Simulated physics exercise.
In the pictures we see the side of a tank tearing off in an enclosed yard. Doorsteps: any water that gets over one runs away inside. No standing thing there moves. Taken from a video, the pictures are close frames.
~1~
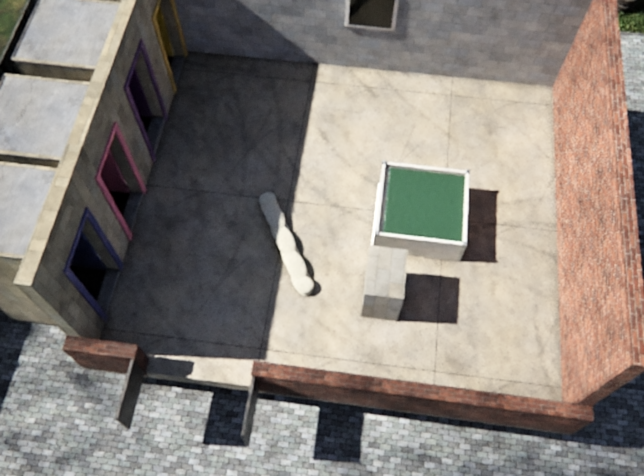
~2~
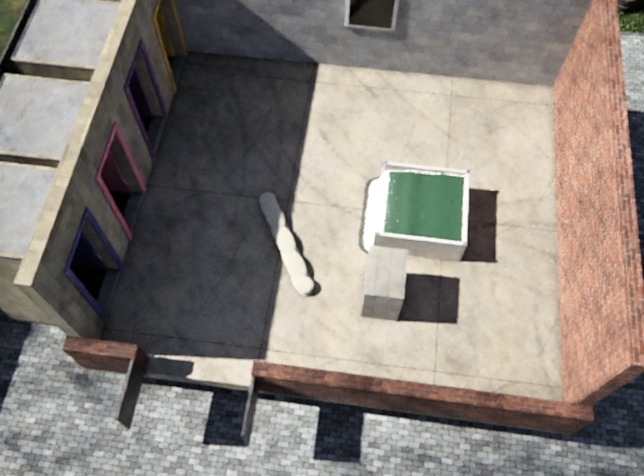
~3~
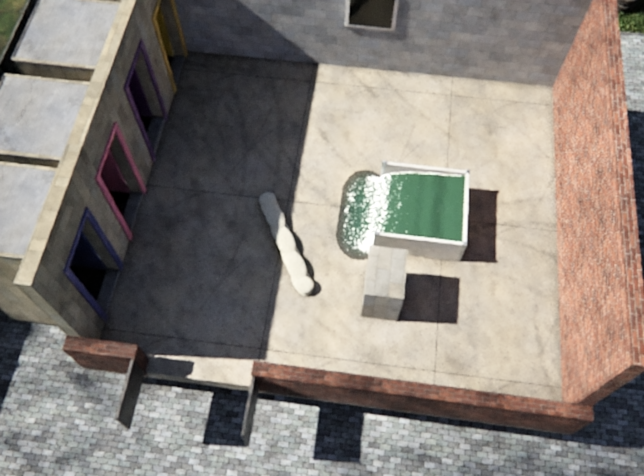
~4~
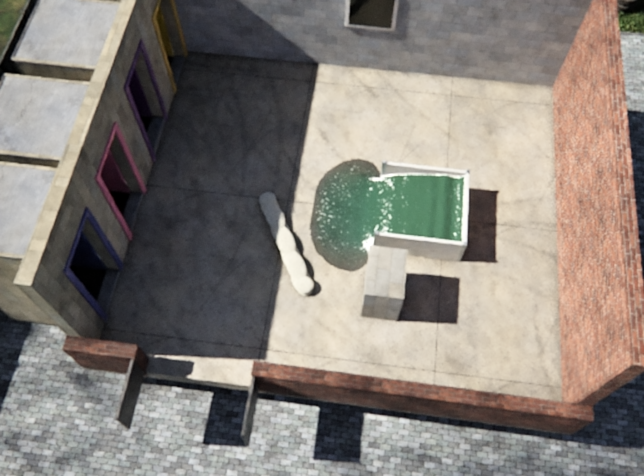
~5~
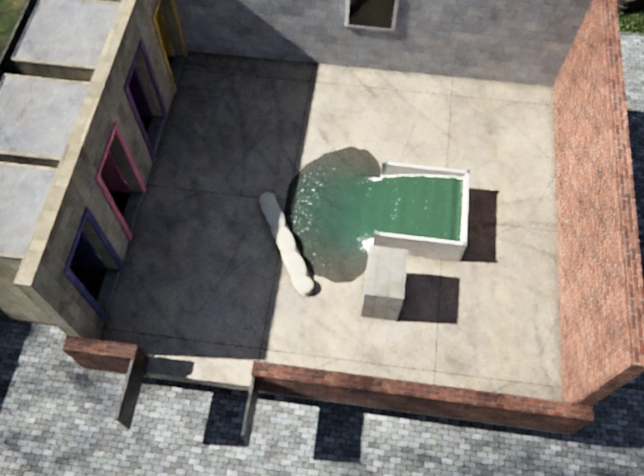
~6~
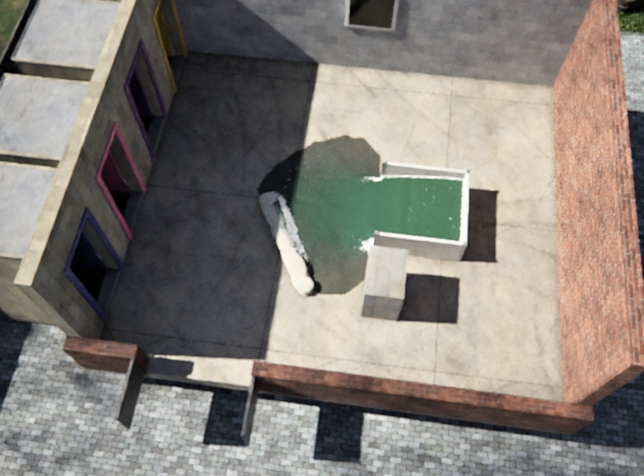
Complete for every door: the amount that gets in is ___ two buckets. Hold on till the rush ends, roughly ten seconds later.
Purple door: At most; blue door: At most; yellow door: More than; pink door: At most.
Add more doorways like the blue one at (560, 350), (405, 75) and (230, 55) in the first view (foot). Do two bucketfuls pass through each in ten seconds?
Falls short; falls short; exceeds the limit.
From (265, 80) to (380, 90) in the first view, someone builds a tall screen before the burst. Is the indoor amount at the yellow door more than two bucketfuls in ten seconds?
In short: Yellow floods.
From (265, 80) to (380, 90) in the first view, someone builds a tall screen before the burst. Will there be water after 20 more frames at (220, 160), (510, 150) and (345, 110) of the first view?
Taking the points in turn, they are inundated, high and dry and high and dry.
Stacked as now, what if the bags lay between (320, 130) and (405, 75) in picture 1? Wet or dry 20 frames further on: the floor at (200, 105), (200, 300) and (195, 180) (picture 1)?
Going point by point, they'd be wetted, wetted and wetted.
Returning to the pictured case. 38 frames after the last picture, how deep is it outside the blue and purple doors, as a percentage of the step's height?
Approx. 60 % followed by 40 %.
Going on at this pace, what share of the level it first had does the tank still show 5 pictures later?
Near 40 in a hundred.
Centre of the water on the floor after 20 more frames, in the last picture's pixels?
Close to (272, 176), I reckon.
A moment on, water covers 20 % of the floor; the purple door not reached, the blue door not reached, the yellow door not reached, the pink door not reached.
Next, water covers 35 % of the floor; the purple door wet at the sill, nothing in, the blue door not reached, the yellow door not reached, the pink door not reached.
Then, water covers 35 % of the floor; the purple door wet at the sill, nothing in, the blue door not reached, the yellow door over two buckets in, the pink door wet at the sill, nothing in.
Later, water covers 50 % of the floor; the purple door under two buckets in, the blue door wet at the sill, nothing in, the yellow door far over two buckets in, the pink door wet at the sill, nothing in.
In the end, water covers 60 % of the floor; the purple door under two buckets in, the blue door under two buckets in, the yellow door far over two buckets in, the pink door wet at the sill, nothing in.
